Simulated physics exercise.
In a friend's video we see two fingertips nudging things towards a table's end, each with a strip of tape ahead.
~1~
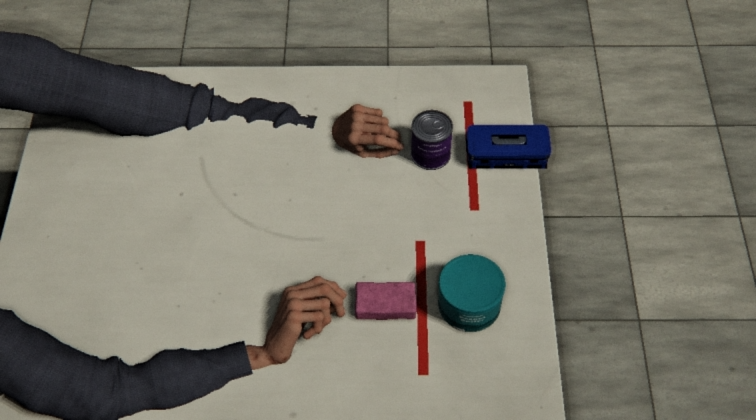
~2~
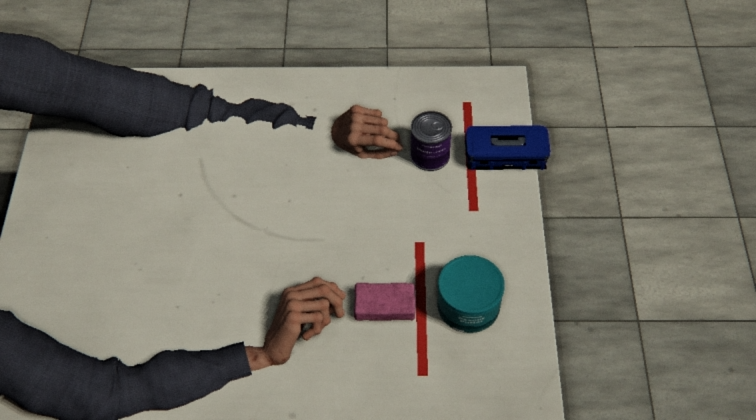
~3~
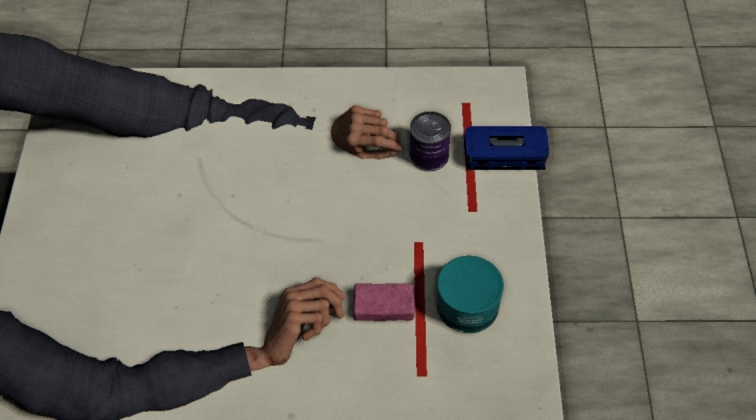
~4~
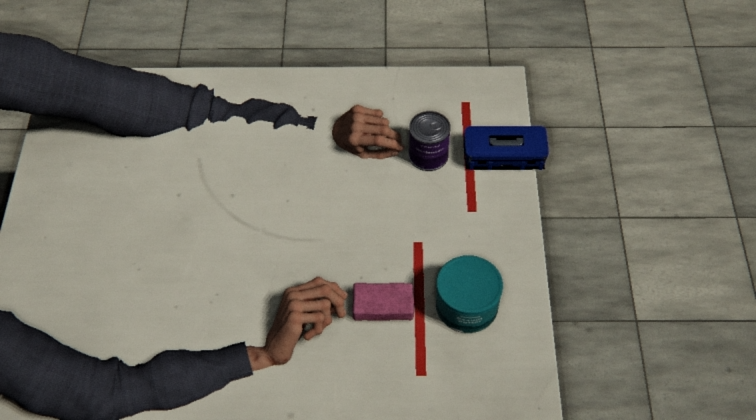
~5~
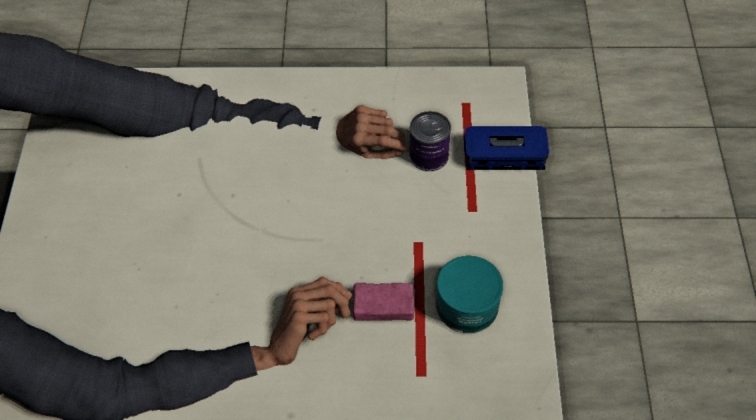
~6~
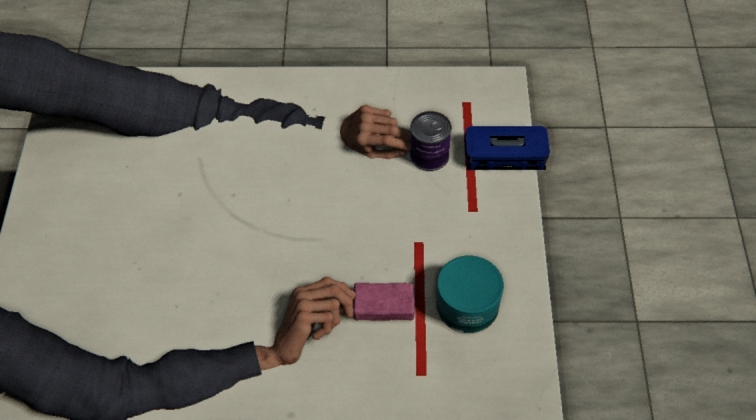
Two hands inch slightly right behind a purple pot and a pink sponge on a table.
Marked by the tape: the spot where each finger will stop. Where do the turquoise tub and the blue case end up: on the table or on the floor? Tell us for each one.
The turquoise tub ends up on the table, the blue case ends up on the floor.
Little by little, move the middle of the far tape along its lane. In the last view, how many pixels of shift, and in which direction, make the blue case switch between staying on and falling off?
20 px or so, leftward.
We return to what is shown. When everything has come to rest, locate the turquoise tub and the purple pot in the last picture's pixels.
(521, 295) and (496, 141).
Then, 1.40 s on from there, turquoise tub displaced about its own width near (514, 295); blue case on its side near (554, 168).
Then, 1.68 s on from there, turquoise tub displaced about its own width near (521, 295); blue case on its way down near (539, 339).
Then, 1.92 s on from there, turquoise tub displaced about its own width near (521, 295); blue case at the bottom near (458, 336).
In the end, the turquoise tub remains on top, near (521, 295); the blue case falls off the table, near (414, 346).
